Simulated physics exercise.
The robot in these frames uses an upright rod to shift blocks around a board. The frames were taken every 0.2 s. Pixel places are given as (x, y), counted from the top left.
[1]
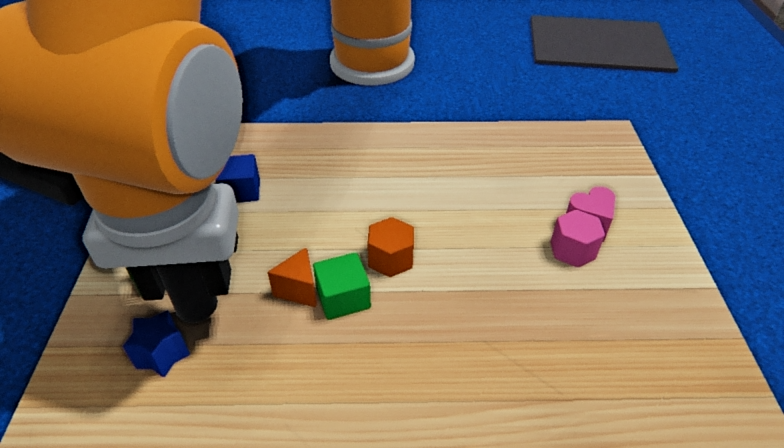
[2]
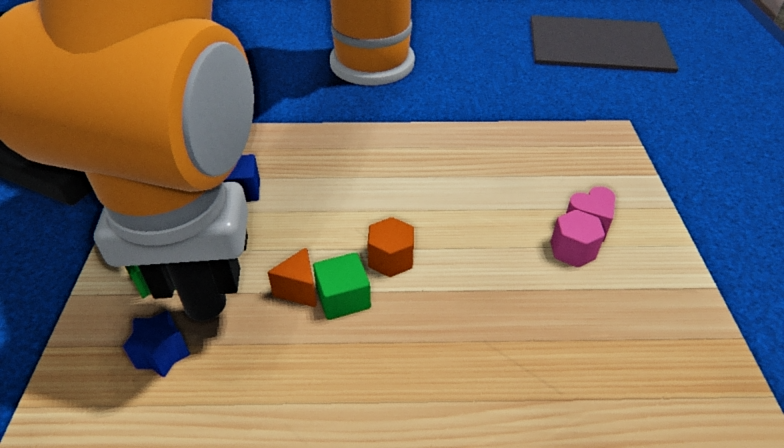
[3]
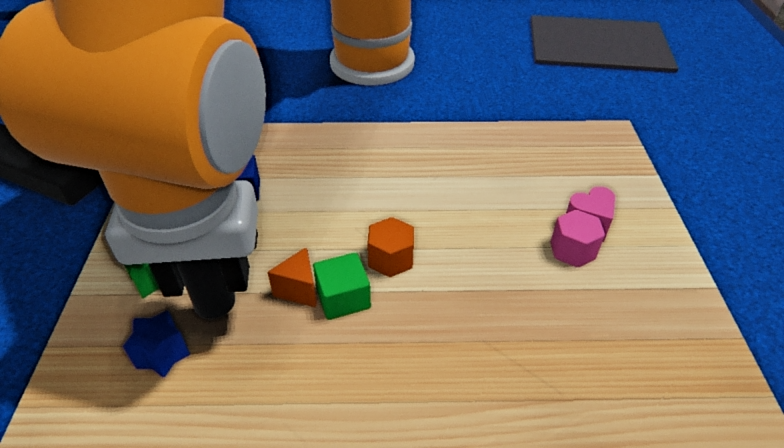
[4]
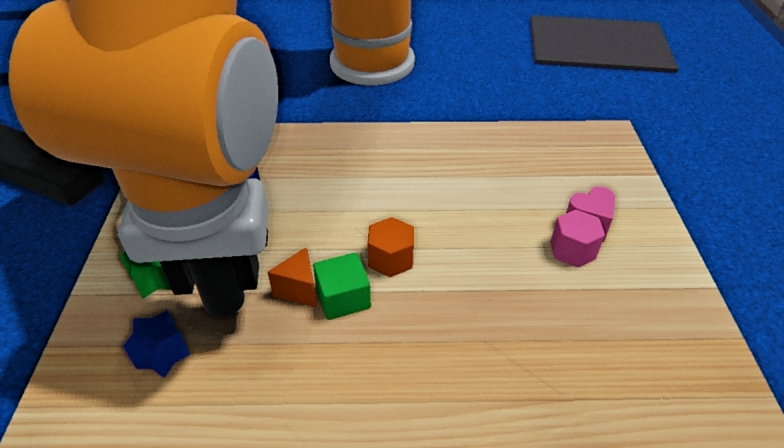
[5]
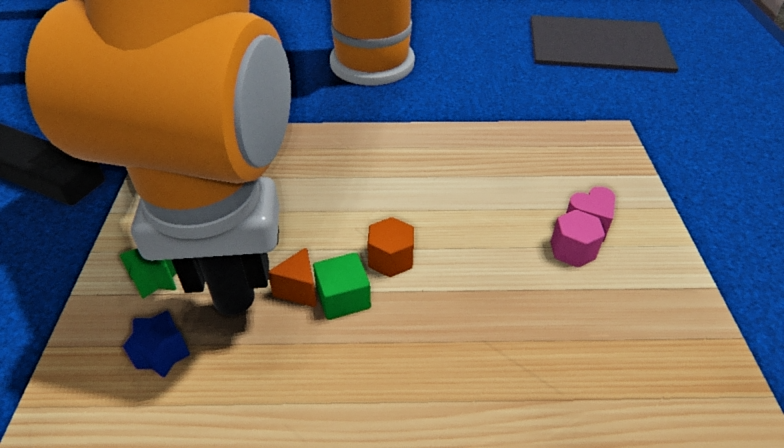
An orange robot arm slid its dark rod slowly to the right, away from the blue star-shaped block and closer to the orange triangle, while all the coloured blocks on the wooden board stayed still.
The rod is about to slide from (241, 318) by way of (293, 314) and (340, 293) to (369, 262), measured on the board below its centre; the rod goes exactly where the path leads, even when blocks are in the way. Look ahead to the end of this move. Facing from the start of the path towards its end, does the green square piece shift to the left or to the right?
Gets pushed left.
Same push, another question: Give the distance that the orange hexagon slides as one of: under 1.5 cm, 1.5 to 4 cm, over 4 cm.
It will fall in the top band, over 4 cm.
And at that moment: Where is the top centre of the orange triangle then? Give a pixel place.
Its top centre lands on (322, 245).
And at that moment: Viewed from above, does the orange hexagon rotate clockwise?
Short answer: Yes.
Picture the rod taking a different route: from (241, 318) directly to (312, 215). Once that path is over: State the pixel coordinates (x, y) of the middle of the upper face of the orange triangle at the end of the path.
When the path ends, it will be at (319, 240).
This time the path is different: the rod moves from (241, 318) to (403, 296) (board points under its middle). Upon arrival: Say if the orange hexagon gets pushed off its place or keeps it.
The orange hexagon will be pushed away from where it stands.
The first path, step by step. One third of the way, rod (291, 297); orange triangle (299, 263).
Two thirds of the way, rod (339, 276); orange triangle (318, 249), turned 55° anticlockwise; green square piece (376, 253); orange hexagon (406, 223).
At the end, rod (368, 244); blue star-shaped block still; orange triangle (322, 245), turned 75° anticlockwise; green square piece (404, 224); orange hexagon (438, 202), turned 35° clockwise.
